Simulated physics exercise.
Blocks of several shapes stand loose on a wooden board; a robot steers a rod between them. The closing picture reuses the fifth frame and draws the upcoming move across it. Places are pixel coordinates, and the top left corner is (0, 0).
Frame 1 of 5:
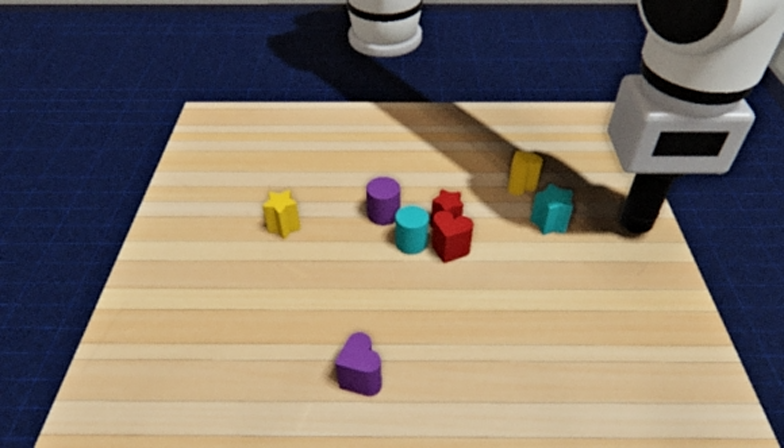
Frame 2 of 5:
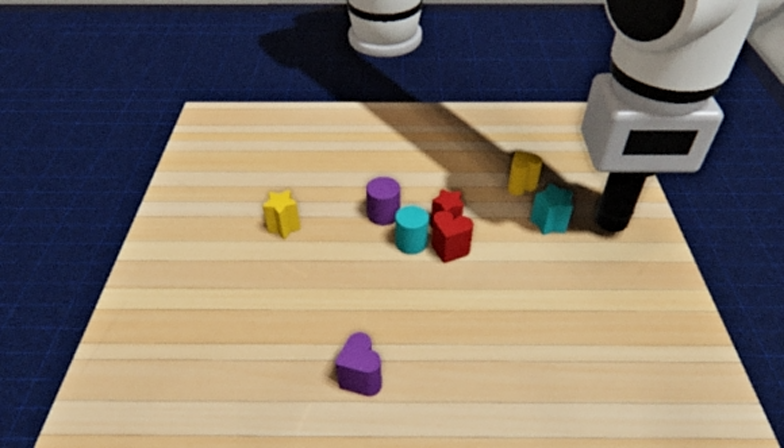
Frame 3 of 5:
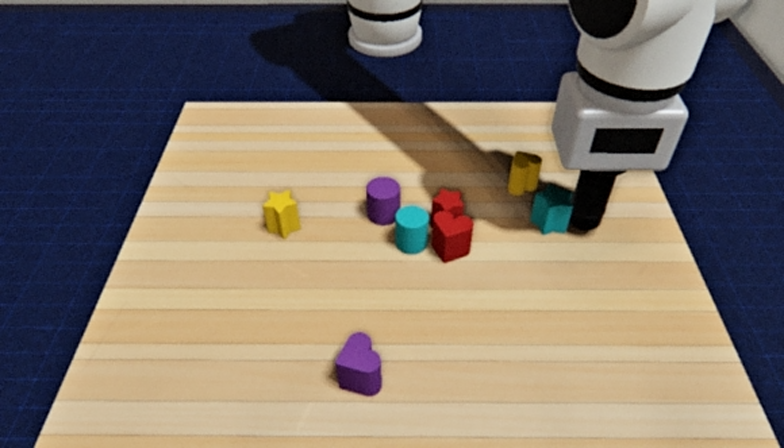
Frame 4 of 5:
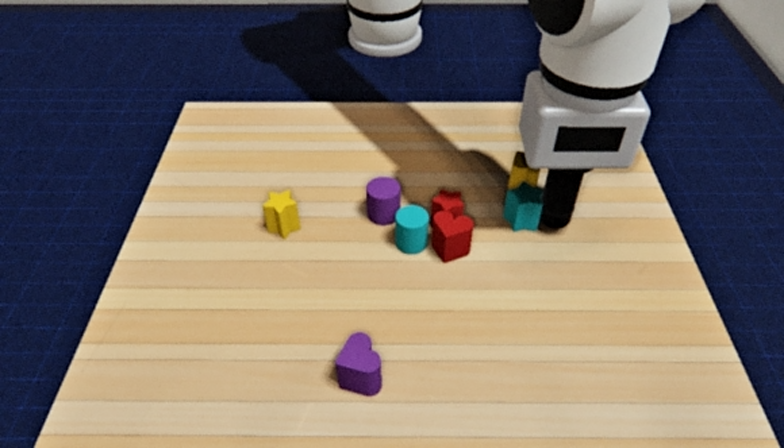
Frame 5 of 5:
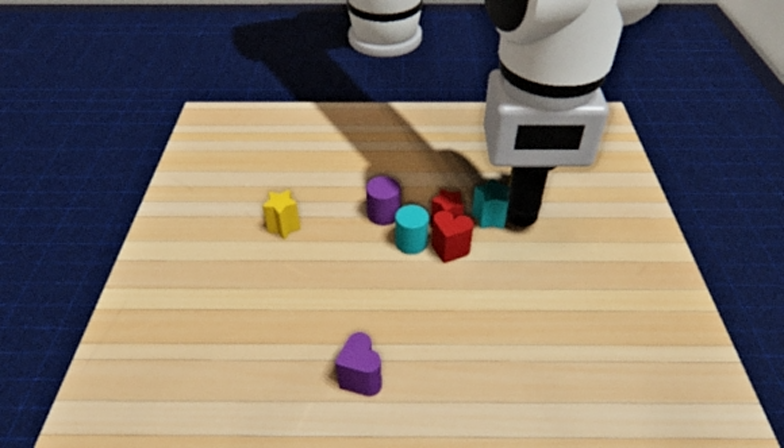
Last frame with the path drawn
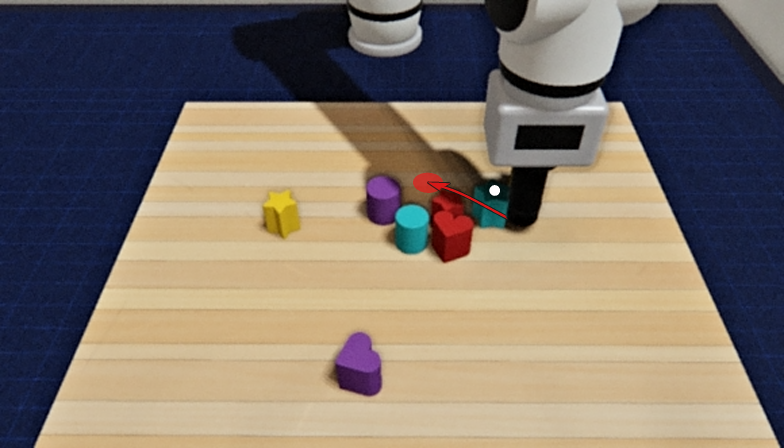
A robot arm's black rod moves left from the right side of a wooden board toward a turquoise star-shaped block. It meets the block and pushes it left, past a yellow block and up close to the red star and red heart, while the turquoise and purple cylinders, yellow star and purple heart stay still.
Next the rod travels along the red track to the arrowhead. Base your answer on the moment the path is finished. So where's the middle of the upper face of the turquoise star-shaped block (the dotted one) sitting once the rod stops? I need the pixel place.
Its top face will be centred at roughly (427, 175).
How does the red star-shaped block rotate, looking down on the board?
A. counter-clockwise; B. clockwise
My answer is option A.
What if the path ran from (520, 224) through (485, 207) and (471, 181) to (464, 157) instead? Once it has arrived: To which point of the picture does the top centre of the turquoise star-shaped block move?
It is going to be at (452, 175).
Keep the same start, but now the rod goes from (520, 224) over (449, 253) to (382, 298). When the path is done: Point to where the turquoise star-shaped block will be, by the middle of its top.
I predict (463, 189).
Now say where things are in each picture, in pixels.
In the first picture, rod's lower end (636, 223); red star-shaped block (449, 198); turquoise star-shaped block (556, 196); yellow heart (526, 159).
In the second picture, rod (611, 222); blocks still.
In the third picture, rod (584, 220); blocks still.
In the fourth picture, rod (554, 218); turquoise star-shaped block (528, 193).
In the fifth picture, rod (521, 217); red star-shaped block (449, 198); turquoise star-shaped block (495, 190); yellow heart hidden.
Drawn move, from (520, 224) over (474, 200) to (428, 183); the dot is on the turquoise star-shaped block.
What follows on the original path. One third of the way, rod (490, 200); red star-shaped block (445, 198), turned 15° anticlockwise; turquoise star-shaped block (462, 180), turned 20° anticlockwise.
Two thirds of the way, rod (460, 185); red star-shaped block (439, 198), turned 45° anticlockwise; turquoise star-shaped block (438, 176), turned 50° anticlockwise.
At the end, rod (428, 175); red star-shaped block (439, 198), turned 50° anticlockwise; turquoise star-shaped block (427, 175), turned 95° anticlockwise; yellow heart still.
